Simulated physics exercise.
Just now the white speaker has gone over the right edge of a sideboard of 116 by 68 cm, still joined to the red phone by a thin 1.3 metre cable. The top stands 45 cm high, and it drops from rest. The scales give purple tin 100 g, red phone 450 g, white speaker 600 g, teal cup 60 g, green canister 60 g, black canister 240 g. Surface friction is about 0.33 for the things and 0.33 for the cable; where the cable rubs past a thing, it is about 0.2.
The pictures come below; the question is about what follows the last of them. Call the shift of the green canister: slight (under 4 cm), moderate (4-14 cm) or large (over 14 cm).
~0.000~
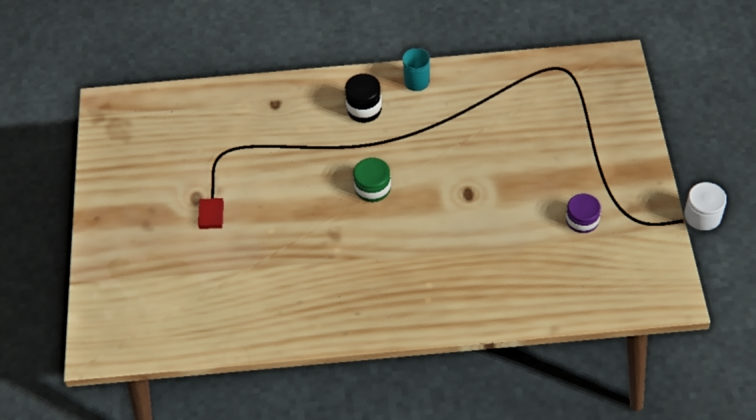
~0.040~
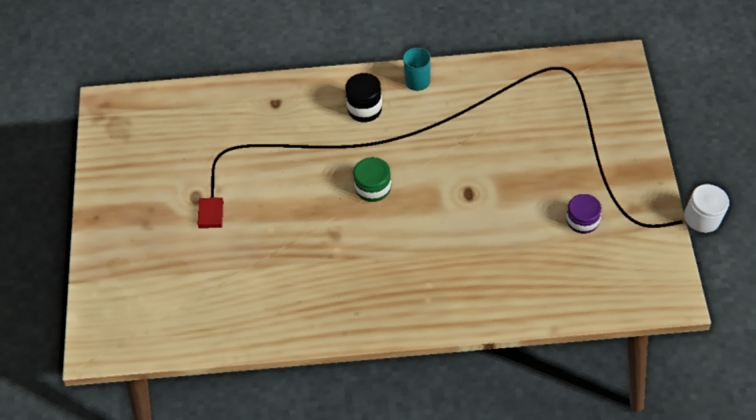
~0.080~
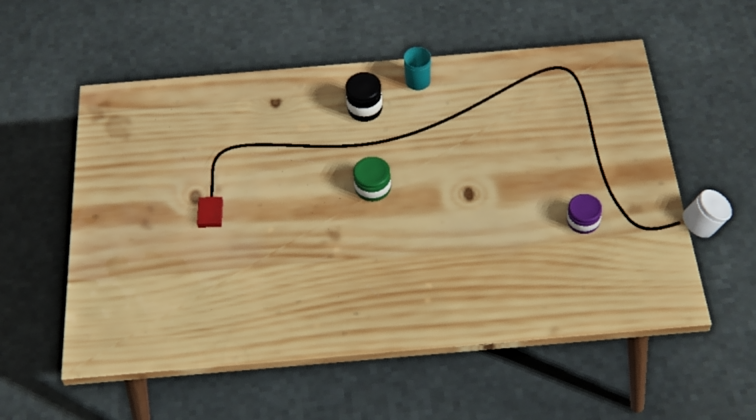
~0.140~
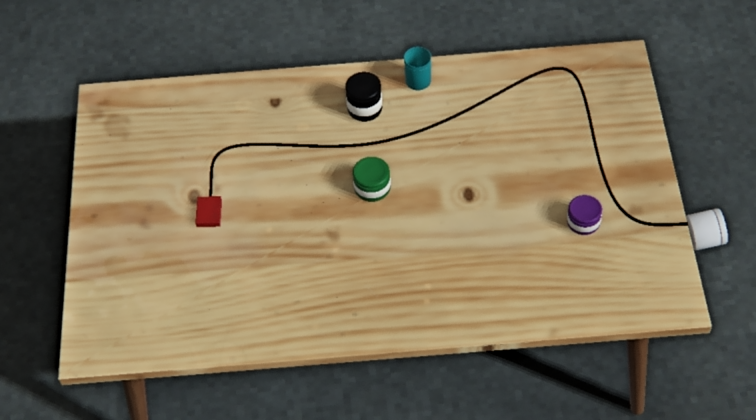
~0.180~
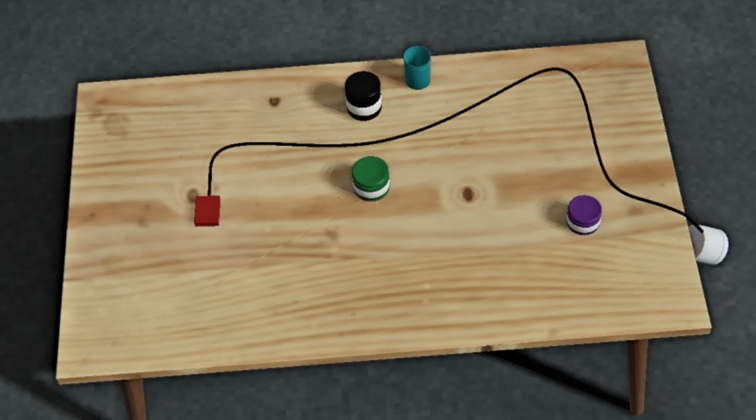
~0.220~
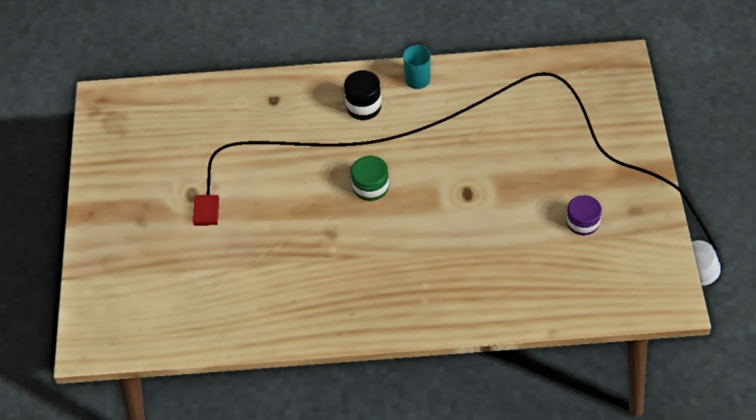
Moderate.
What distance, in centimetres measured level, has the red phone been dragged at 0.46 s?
0 cm.
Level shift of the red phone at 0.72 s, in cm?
Looks like some 0 centimetres to me.
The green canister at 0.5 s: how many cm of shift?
It has shifted some 6 centimetres from where it began.
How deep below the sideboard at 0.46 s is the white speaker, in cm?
40 cm or so.
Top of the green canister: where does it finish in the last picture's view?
It ends up near pixel (374, 210).
By 0.5 s, the cable's tail end at (217, 196); green canister 6 cm off its start, white speaker over the edge.
By 0.7 s, the cable's tail end at (217, 196); green canister 9 cm off its start, white speaker over the edge.
By 1.0 s, the cable's tail end at (217, 196); green canister 9 cm off its start at (374, 210), white speaker over the edge.
By 1.2 s, the cable's tail end at (217, 196); green canister 9 cm off its start, white speaker over the edge.
By 2.4 s, the cable's tail end at (217, 196); green canister 9 cm off its start at (374, 210), white speaker over the edge.
